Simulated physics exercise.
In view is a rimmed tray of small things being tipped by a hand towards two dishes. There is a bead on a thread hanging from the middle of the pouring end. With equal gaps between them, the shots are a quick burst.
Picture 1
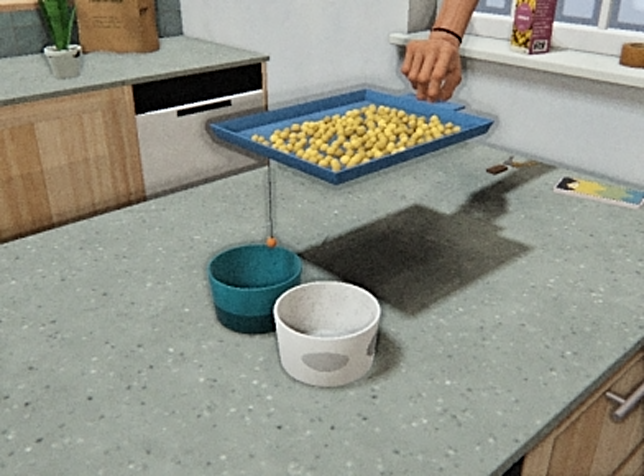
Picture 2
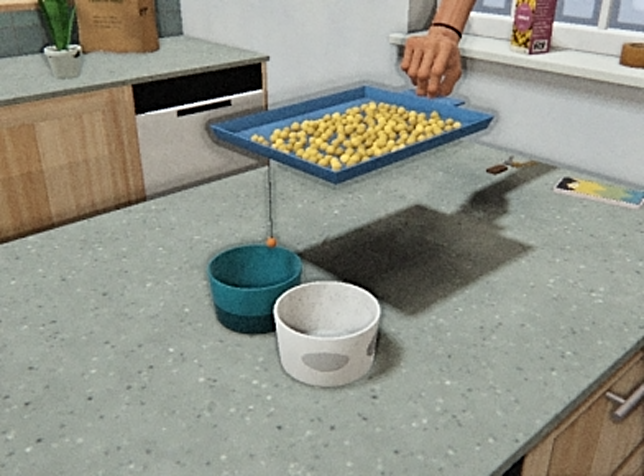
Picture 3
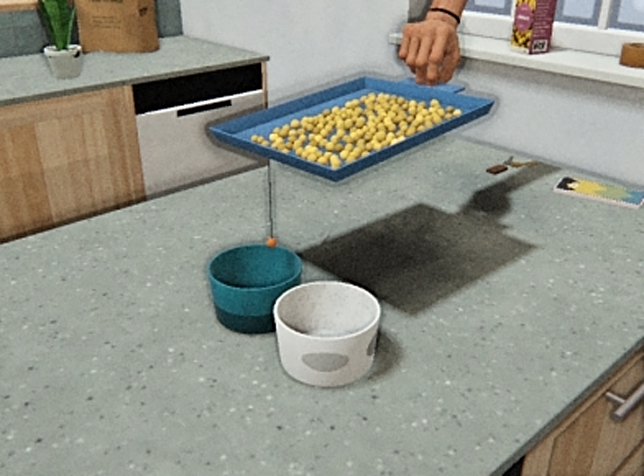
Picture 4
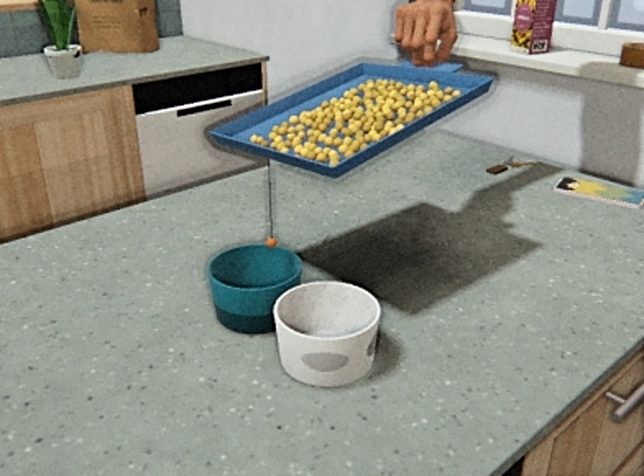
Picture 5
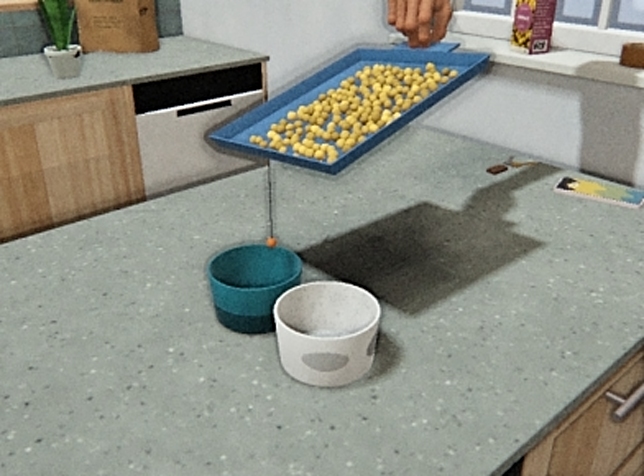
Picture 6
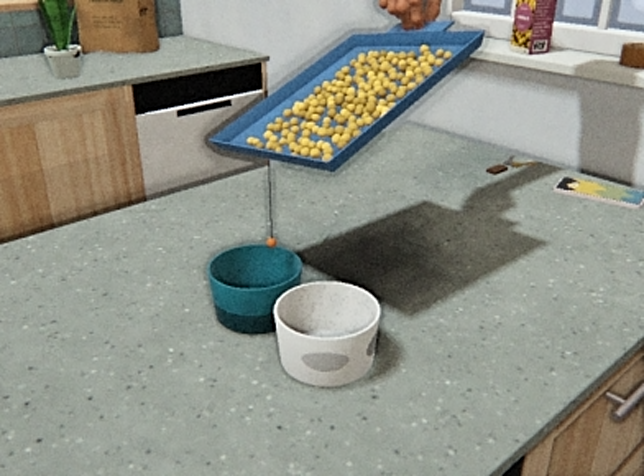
In a kitchen, a hand raises one end of a blue tray of yellow balls above two bowls.
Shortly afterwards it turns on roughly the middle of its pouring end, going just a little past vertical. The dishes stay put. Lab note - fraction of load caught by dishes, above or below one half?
Below one half.
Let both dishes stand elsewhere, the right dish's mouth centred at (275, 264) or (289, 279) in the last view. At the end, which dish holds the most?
First try: The left-side dish; second try: The left-side dish.
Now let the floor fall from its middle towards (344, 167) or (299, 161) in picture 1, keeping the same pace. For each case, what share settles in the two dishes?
Shares: 30 %, then 70 %.
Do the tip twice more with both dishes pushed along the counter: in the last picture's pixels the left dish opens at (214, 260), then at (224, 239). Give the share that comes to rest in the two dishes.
50 per cent the first time, 80 per cent the second time.
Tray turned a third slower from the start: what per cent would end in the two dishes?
That works out at some 20 per cent.
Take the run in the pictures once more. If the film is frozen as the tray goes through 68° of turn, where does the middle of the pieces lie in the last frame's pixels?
Roughly (251, 136).
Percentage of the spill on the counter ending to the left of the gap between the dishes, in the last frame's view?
Near 100 per cent.
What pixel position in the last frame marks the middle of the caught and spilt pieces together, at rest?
The centre ends up roughly at (206, 280).
Soon, tray tipped steeply; most on the tray; a stray few outside both; a small part in the air.
A while on, tray tipped past a quarter turn; a stray few on the tray; a small part in the left dish; about two thirds outside both; about a quarter in the air.
Towards the end, tray tipped past a quarter turn; about a quarter in the left dish; most outside both.
Finally, tray tipped past a quarter turn; none in the right dish; about a quarter in the left dish; most outside both.
